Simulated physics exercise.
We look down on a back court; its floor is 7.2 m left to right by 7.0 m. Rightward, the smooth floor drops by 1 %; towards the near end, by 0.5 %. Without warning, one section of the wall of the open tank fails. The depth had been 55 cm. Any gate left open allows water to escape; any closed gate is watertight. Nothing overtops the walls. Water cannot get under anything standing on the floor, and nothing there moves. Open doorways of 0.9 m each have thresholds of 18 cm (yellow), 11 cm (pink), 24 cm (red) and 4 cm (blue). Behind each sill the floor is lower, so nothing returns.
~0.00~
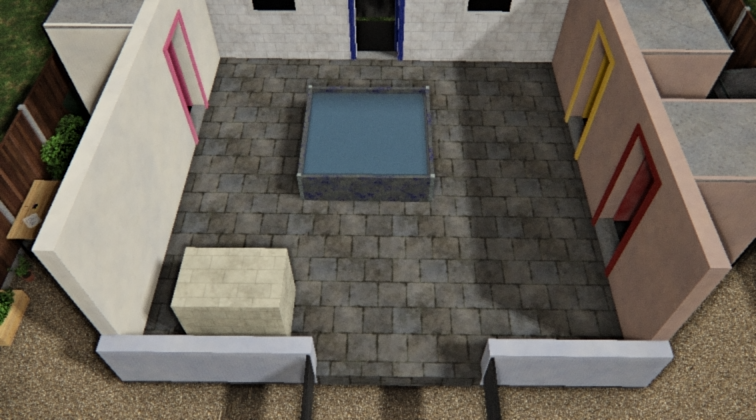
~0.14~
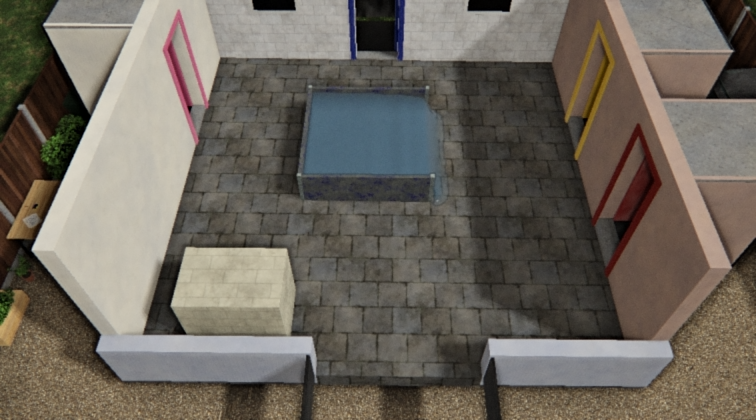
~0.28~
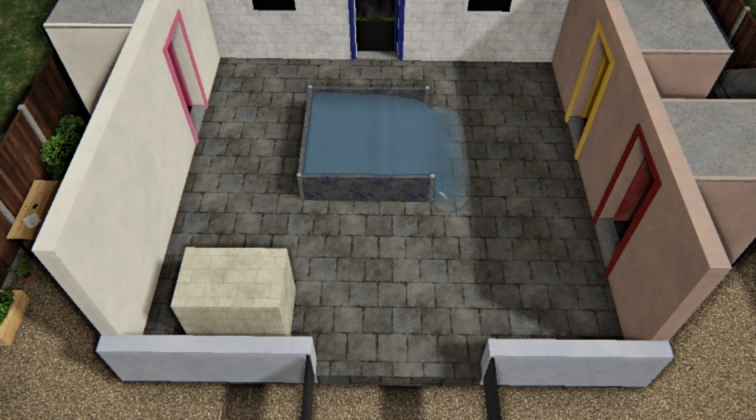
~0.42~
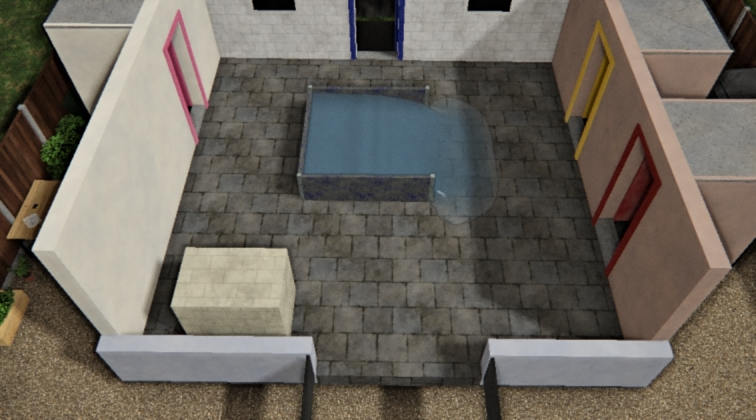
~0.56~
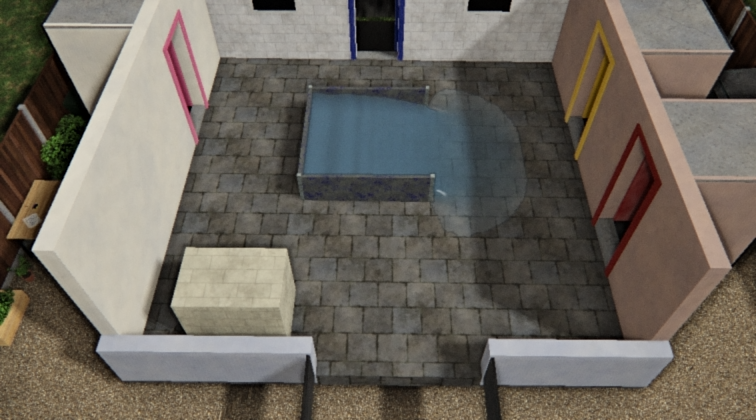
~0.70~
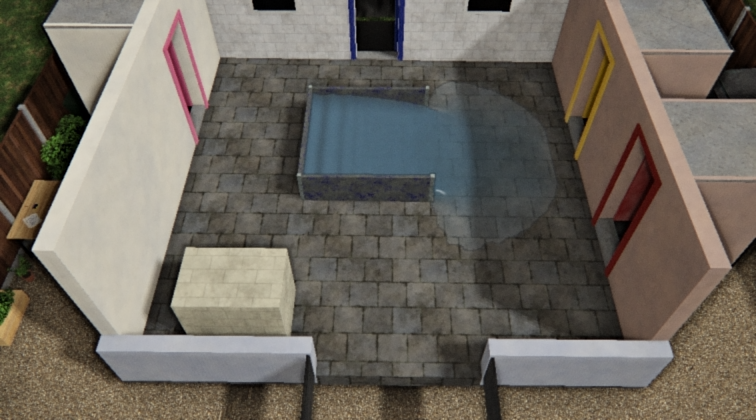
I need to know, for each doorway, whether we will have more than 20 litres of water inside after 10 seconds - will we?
Here is how it goes: The yellow door, yes, more than that; the pink door, no, not that much; the red door, no, not that much; the blue door, no, not that much.
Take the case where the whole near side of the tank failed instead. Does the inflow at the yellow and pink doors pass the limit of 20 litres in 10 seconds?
Here's how it goes: Yellow falls short, pink falls short.
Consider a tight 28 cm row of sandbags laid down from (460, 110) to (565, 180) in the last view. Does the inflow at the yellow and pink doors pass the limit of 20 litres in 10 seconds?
Then the yellow door is short of it and the pink door is short of it.
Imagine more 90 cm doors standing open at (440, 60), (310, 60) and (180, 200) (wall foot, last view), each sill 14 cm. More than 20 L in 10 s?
The first one doesn't reach it, the second one doesn't reach it, and the third one doesn't reach it.
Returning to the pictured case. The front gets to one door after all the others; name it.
The pink door is last.
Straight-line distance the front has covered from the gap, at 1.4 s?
Around 3.6 metres.
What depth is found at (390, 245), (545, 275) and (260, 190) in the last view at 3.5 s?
About 0, 9 and 0 cm.
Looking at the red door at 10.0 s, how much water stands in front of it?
Depth: Approx. 9.0 cm.
After 1.4 s water covers 25 % of the floor and is deepest (34 cm) near (573, 149); yellow door 31 cm at the sill, 14 L in, pink door not reached, red door 9 cm at the sill, 0 L in, blue door not reached.
After 2.2 s water covers 30 % of the floor and is deepest (36 cm) near (551, 65); yellow door 34 cm at the sill, 71 L in, pink door not reached, red door 22 cm at the sill, 0 L in, blue door not reached.
After 3.5 s water covers 40 % of the floor and is deepest (32 cm) near (625, 352); yellow door 23 cm at the sill, 137 L in, pink door not reached, red door 16 cm at the sill, 0 L in, blue door not reached.
After 6.0 s water covers 75 % of the floor and is deepest (17 cm) near (628, 364); yellow door 12 cm at the sill, 145 L in, pink door not reached, red door 9 cm at the sill, 0 L in, blue door 4 cm at the sill, 0 L in.
After 10.0 s water covers 95 % of the floor and is deepest (12 cm) near (628, 364); yellow door 7 cm at the sill, 145 L in, pink door 5 cm at the sill, 0 L in, red door 9 cm at the sill, 0 L in, blue door 4 cm at the sill, 0 L in.
